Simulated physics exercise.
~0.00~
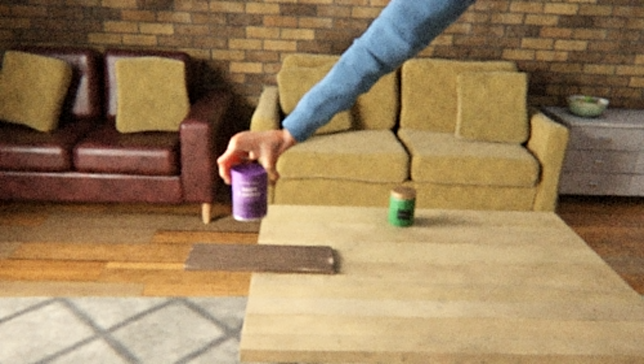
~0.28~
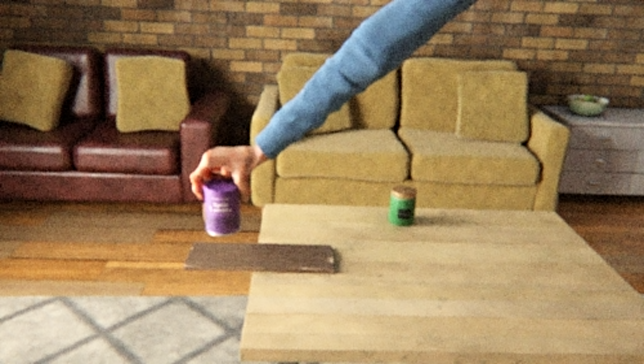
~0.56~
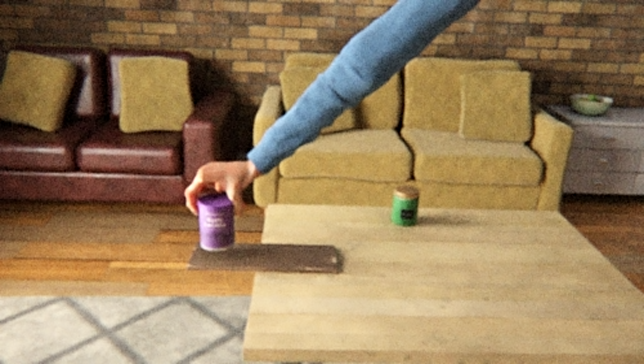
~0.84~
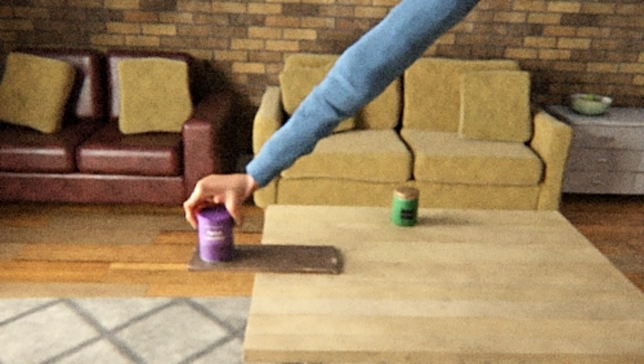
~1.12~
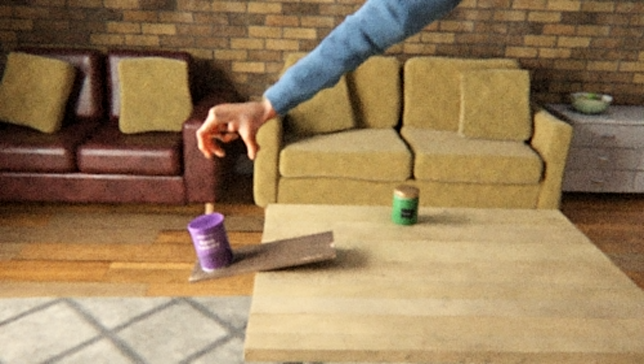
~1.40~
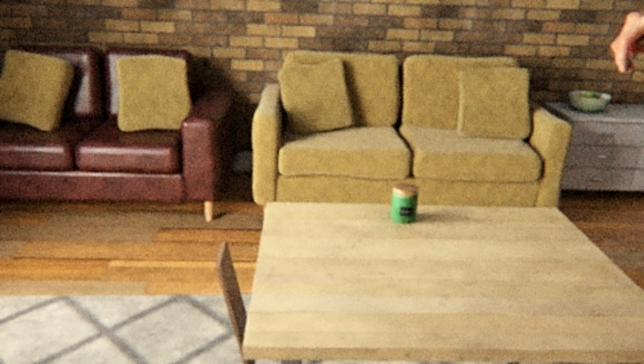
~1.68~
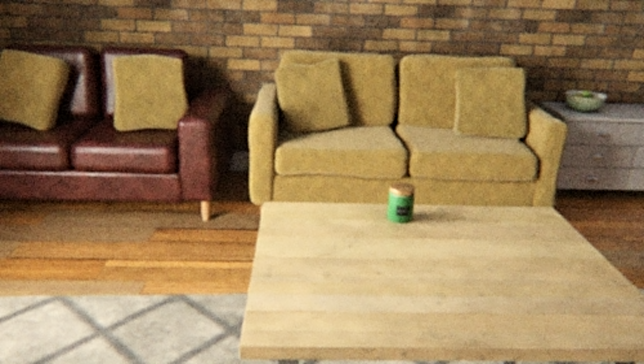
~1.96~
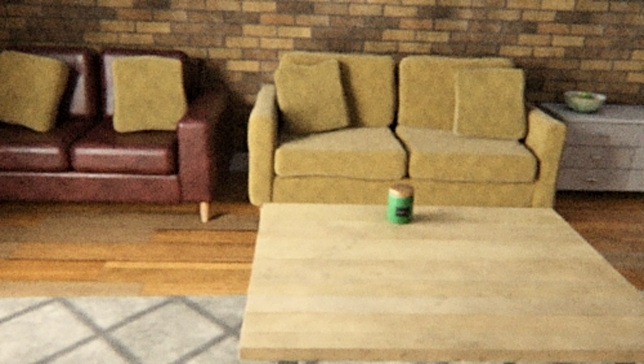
The clip opens on a pale wooden table in a living room, with a green jar near its far edge and a brown board jutting past its left side. A hand in a blue sleeve carries a purple tin left and down, then sets it upright on the board's overhanging end. As the hand lets go and draws back, the board tilts and the tin leans with it. The board swings steeply down beside the table's edge, with the tin already gone from sight. Finally the board also disappears, leaving only the green jar standing on the table.
